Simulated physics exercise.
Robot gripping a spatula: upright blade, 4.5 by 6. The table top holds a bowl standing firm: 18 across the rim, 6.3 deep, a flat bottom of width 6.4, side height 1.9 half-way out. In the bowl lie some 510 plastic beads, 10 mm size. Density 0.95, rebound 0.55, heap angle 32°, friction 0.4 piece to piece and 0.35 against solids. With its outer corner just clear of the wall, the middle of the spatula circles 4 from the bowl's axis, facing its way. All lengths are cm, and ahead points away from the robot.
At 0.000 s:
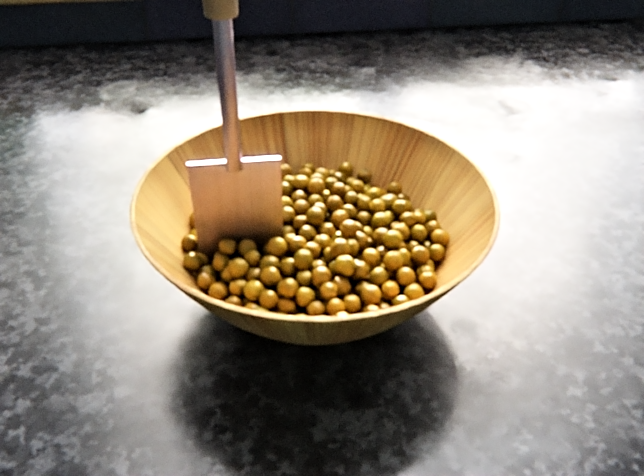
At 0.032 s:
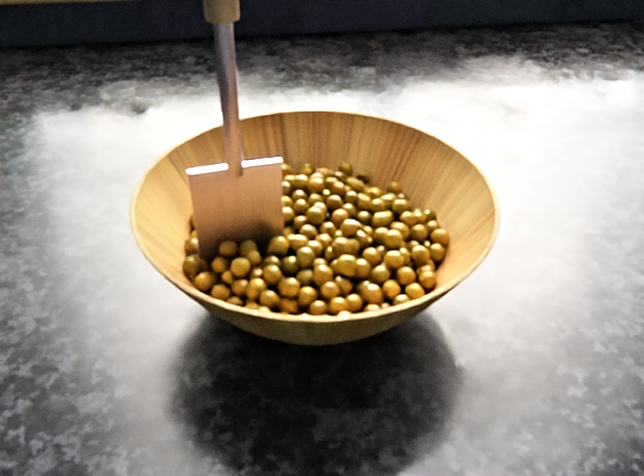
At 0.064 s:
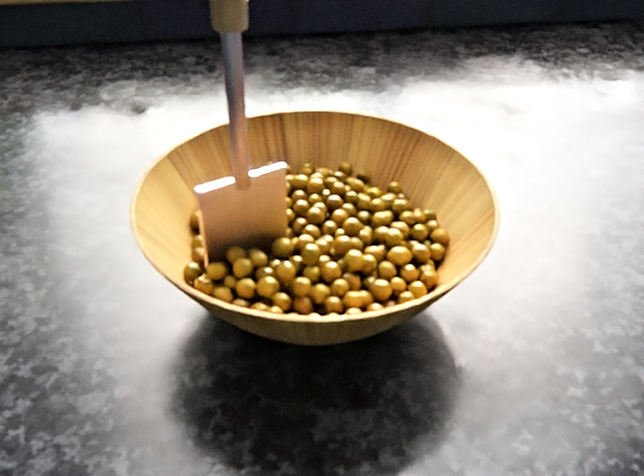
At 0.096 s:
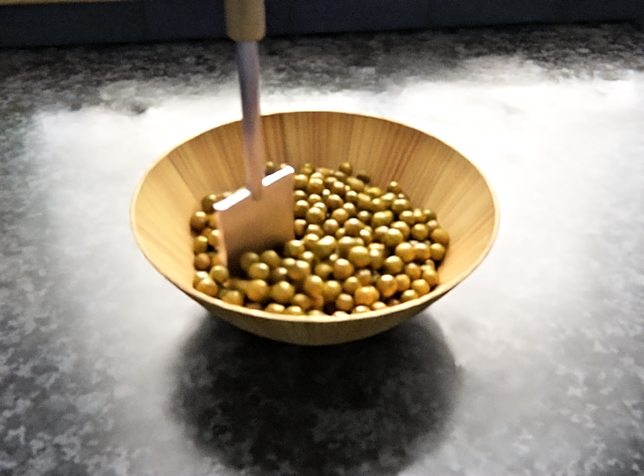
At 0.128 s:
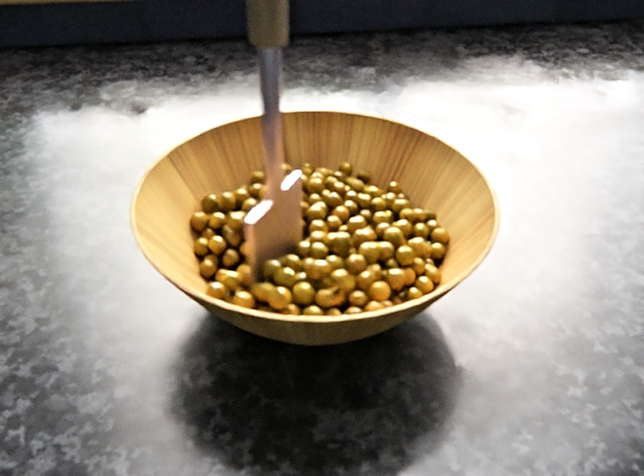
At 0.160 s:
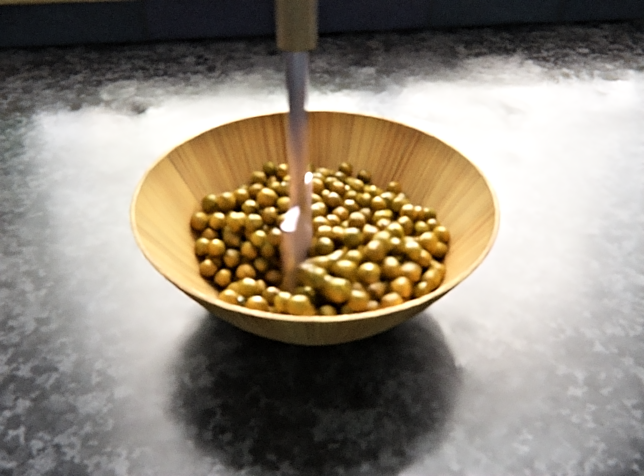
A wooden bowl of golden beads sits still while a spatula sweeps rightward, turning edge-on.
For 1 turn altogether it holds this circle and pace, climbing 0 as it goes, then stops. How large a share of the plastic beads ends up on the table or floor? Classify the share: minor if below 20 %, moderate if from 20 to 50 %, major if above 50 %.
Minor.
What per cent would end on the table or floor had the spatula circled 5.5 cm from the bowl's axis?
In that case roughly 0 per cent.
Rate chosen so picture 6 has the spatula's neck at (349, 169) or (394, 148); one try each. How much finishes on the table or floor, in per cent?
Well, about 25 percent the first time and about 35 percent the second.
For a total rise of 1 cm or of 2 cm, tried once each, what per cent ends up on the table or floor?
Trial one: Roughly 5 %; trial two: Roughly 5 %.
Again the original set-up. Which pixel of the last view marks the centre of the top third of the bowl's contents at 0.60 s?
(229, 181).
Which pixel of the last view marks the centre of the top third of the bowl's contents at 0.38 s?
About (389, 177) in the last picture.
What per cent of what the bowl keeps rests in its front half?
Around 65 per cent of what the bowl keeps.
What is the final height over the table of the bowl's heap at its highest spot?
It reaches some 7.0 cm above the table.
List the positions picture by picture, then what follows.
In the first picture, spatula neck at (232, 133), 0° round; upper third of the load around (317, 229), from x 190 to 440, top at y 170; 506 in the bowl.
In the second picture, spatula neck at (233, 138), 7° round; upper third of the load around (319, 231), from x 190 to 440, top at y 170.
In the third picture, spatula neck at (240, 149), 22° round; upper third of the load around (316, 237), from x 195 to 440, top at y 170.
In the fourth picture, spatula neck at (254, 159), 38° round; upper third of the load around (318, 245), from x 200 to 440, top at y 170.
In the fifth picture, spatula neck at (274, 167), 54° round; upper third of the load around (330, 246), from x 200 to 440, top at y 170.
In the sixth picture, spatula neck at (298, 171), 71° round; upper third of the load around (342, 246), from x 200 to 440, top at y 170; 506 in the bowl.
By 0.38 s, 182° round, highest piece 8 above the table; 495 in the bowl, 4 on the table or floor, 7 in flight or on the tool.
By 0.60 s, 294° round, highest piece 8 above the table; 472 in the bowl, 25 on the table or floor, 9 in flight or on the tool.
By 0.91 s, 0° round, highest piece 7 above the table; 452 in the bowl, 54 on the table or floor.
By 1.61 s, 0° round, highest piece 7 above the table; 452 in the bowl, 54 on the table or floor.
Final count, 452 in the bowl, 54 on the table or floor. That is 11 % on the table or floor.
